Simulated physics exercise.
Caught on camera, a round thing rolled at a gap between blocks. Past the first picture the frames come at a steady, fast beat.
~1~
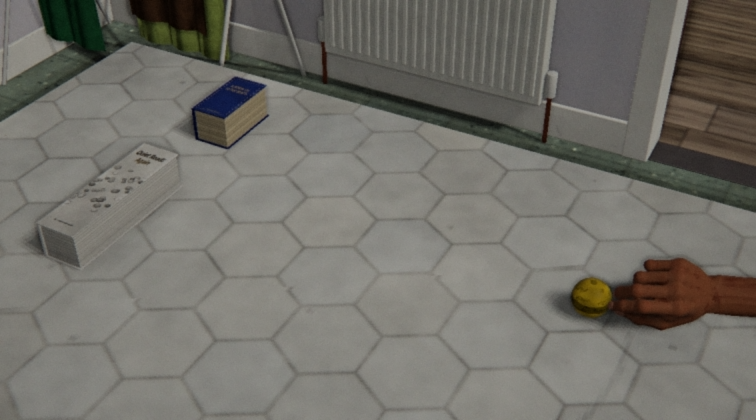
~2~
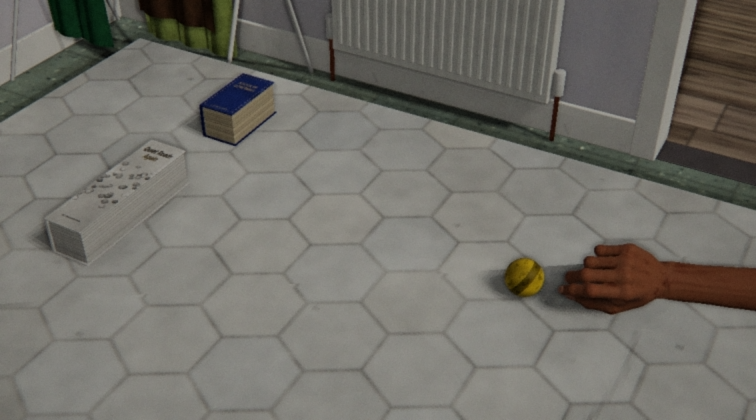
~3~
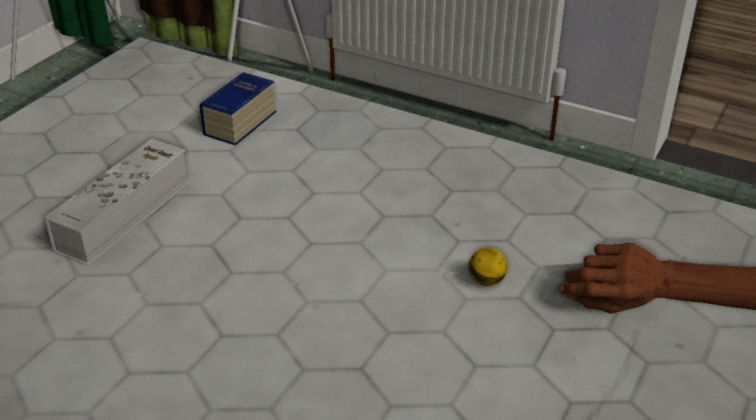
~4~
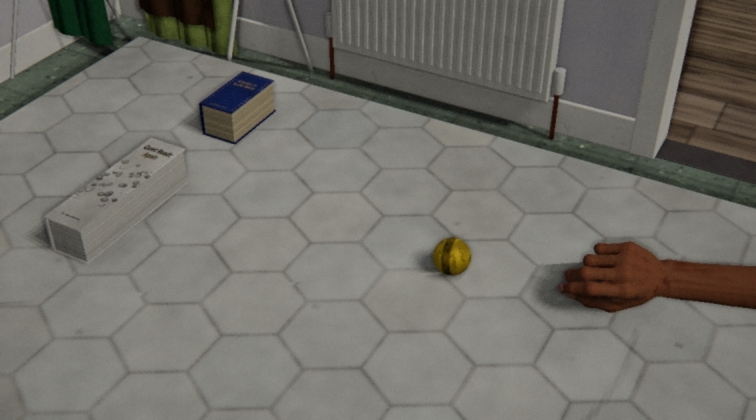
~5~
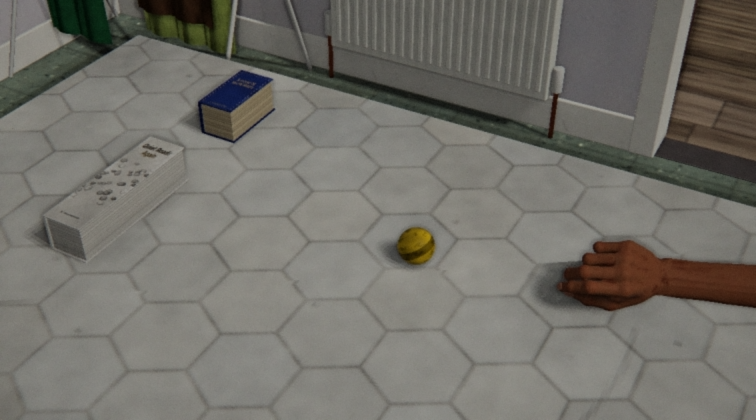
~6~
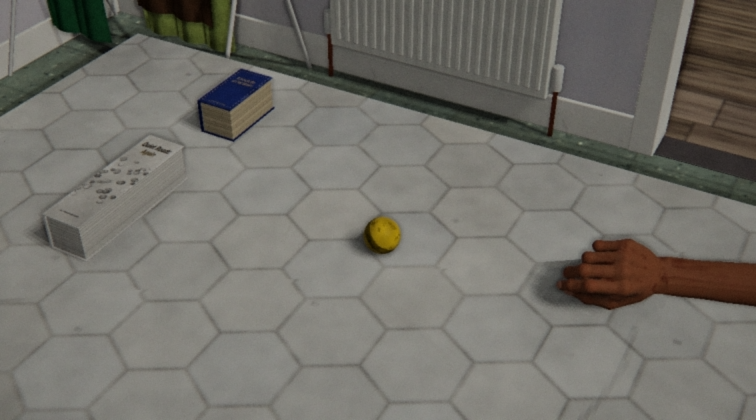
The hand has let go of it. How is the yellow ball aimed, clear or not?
In the end the yellow ball bounces off.
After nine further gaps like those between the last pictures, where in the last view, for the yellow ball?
Roughly at (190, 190).
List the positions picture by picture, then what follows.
The first frame shows yellow ball (592, 298) under the hand; white book (114, 204).
The second frame shows yellow ball (524, 278); blue book (239, 109).
The third frame shows yellow ball (488, 267); white book (122, 199).
The fourth frame shows yellow ball (452, 257); blue book (239, 107).
The fifth frame shows yellow ball (416, 246); white book (120, 197).
The sixth frame shows yellow ball (382, 236); blue book (237, 104).
Then, 0.26 s past the last view, yellow ball heading on near (182, 182).
Then, 0.78 s past the last view, yellow ball coming back near (210, 217).
Then, 1.26 s past the last view, yellow ball coming back near (227, 246).
Finally, the yellow ball hits a block.
